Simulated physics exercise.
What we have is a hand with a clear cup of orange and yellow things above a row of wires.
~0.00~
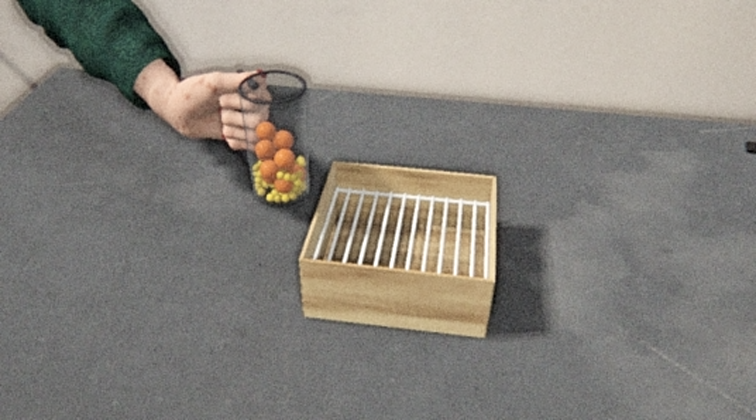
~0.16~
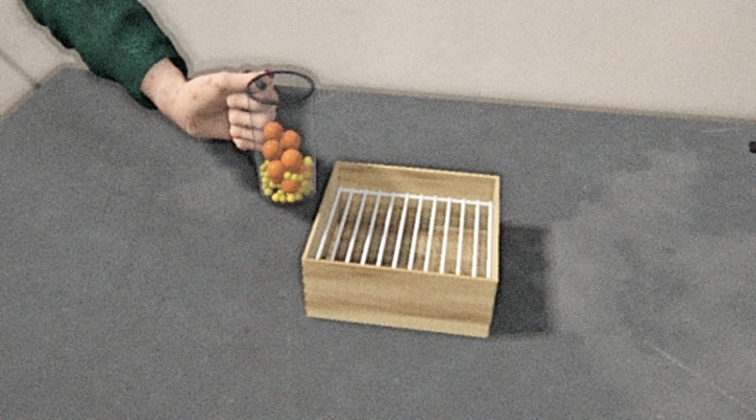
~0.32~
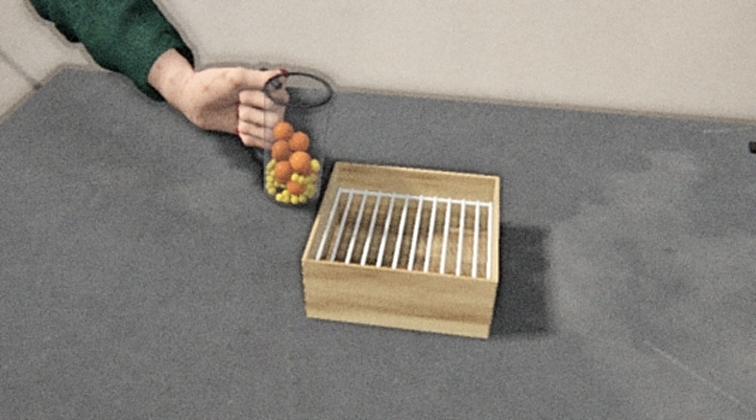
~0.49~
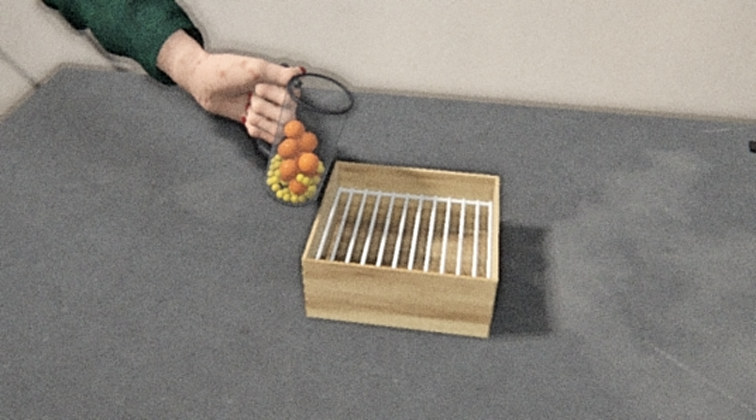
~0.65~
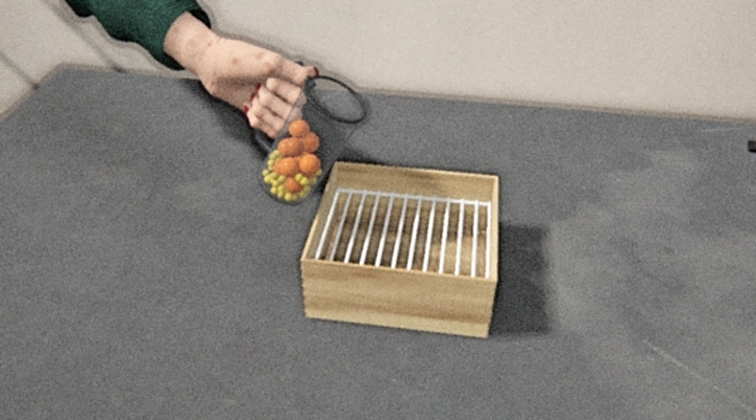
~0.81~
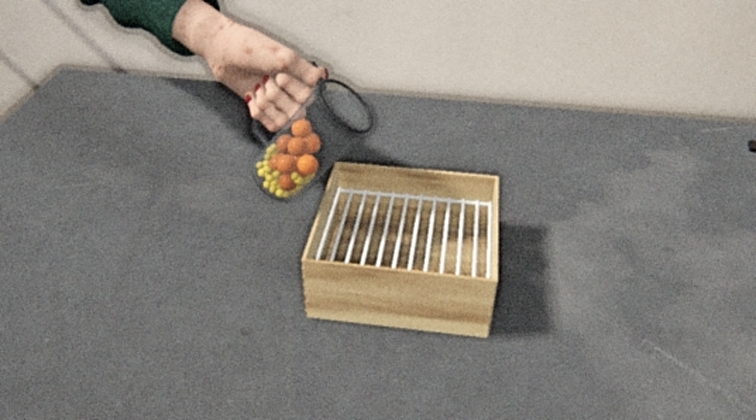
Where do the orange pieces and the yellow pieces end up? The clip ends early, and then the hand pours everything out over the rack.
Here the orange ones stay on top, the yellow ones fall through.
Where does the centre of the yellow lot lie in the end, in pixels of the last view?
Roughly pixel (388, 268).
After 1.12 s, orange ones, all in the cup; yellow ones, all in the cup.
After 1.51 s, orange ones, all in the cup; yellow ones, all in the cup.
After 1.93 s, orange ones, about half in the cup, about half on or over the wires; yellow ones, nearly all in the cup, a small part on or over the wires.
By the end (3.4 s), orange ones, all on the wires, none under the rack; yellow ones, all under the rack.
